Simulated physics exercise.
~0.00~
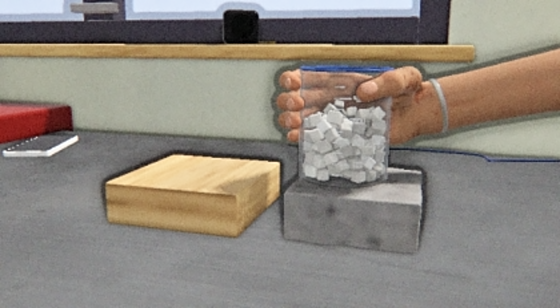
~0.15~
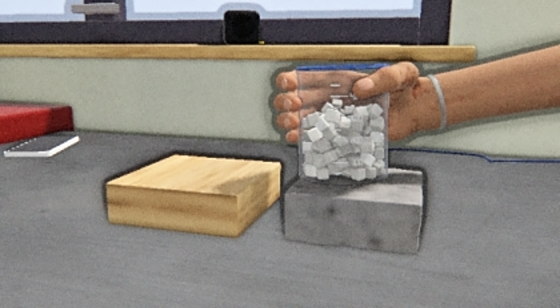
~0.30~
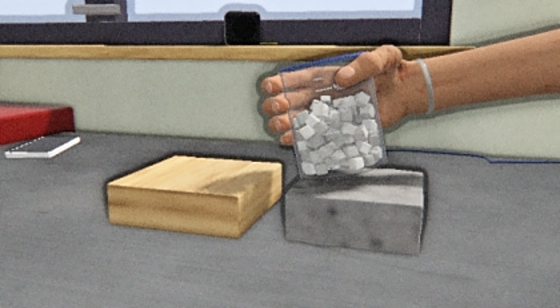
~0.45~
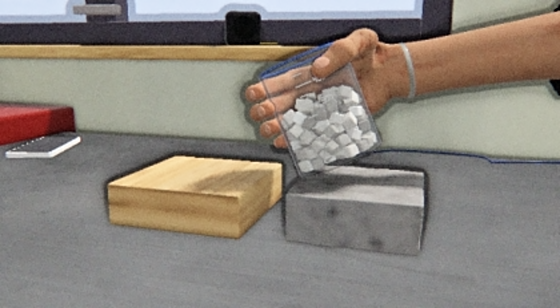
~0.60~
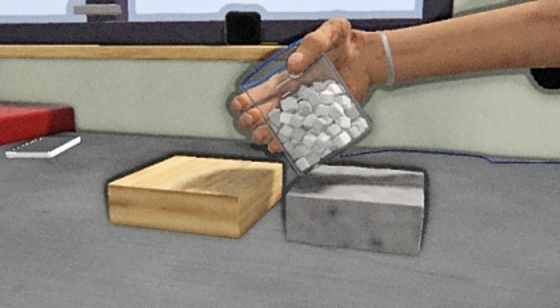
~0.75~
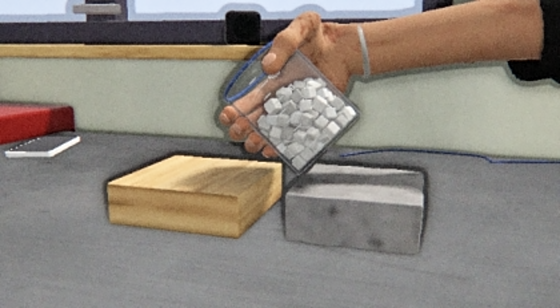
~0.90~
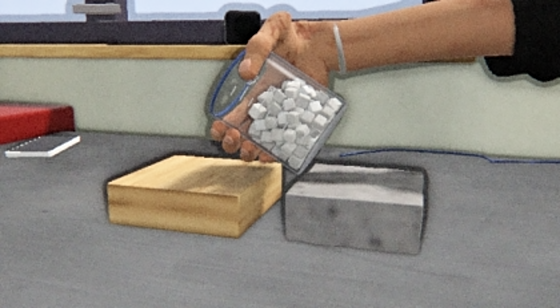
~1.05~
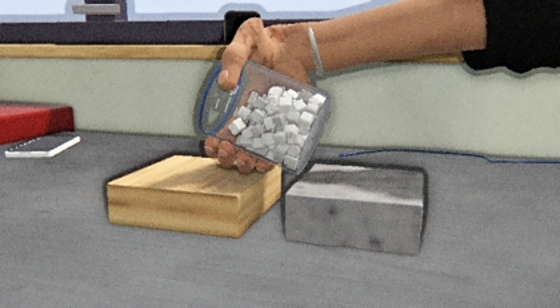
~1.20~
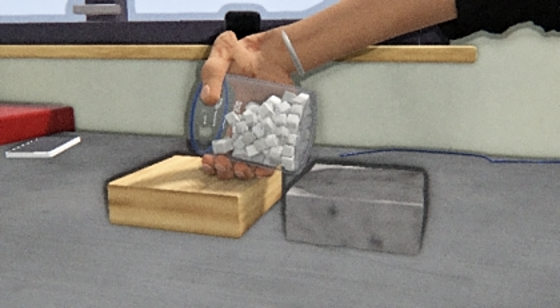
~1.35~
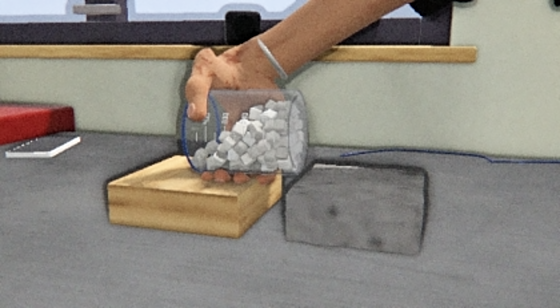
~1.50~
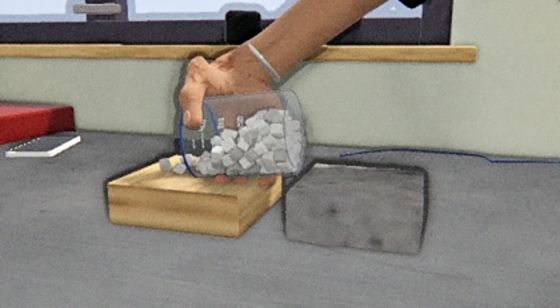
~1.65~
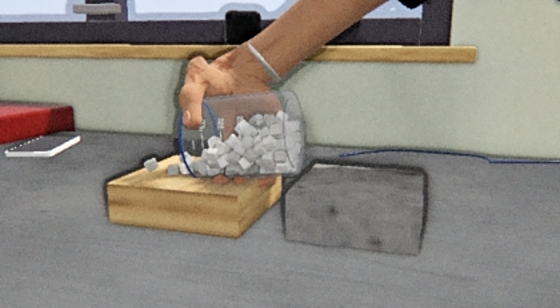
At first, a hand holds a clear container of small white cubes upright on a grey block, beside a pale wooden block on a grey tabletop. The hand lifts the container slightly and begins leaning it to the left. It keeps tilting the container while carrying it left towards the wooden block, with the cubes still inside. The container then turns onto its side and comes down over the wooden block, its open end facing left. As it tips slightly further, the cubes slide towards the opening, and a few drop onto the wood while most remain inside.
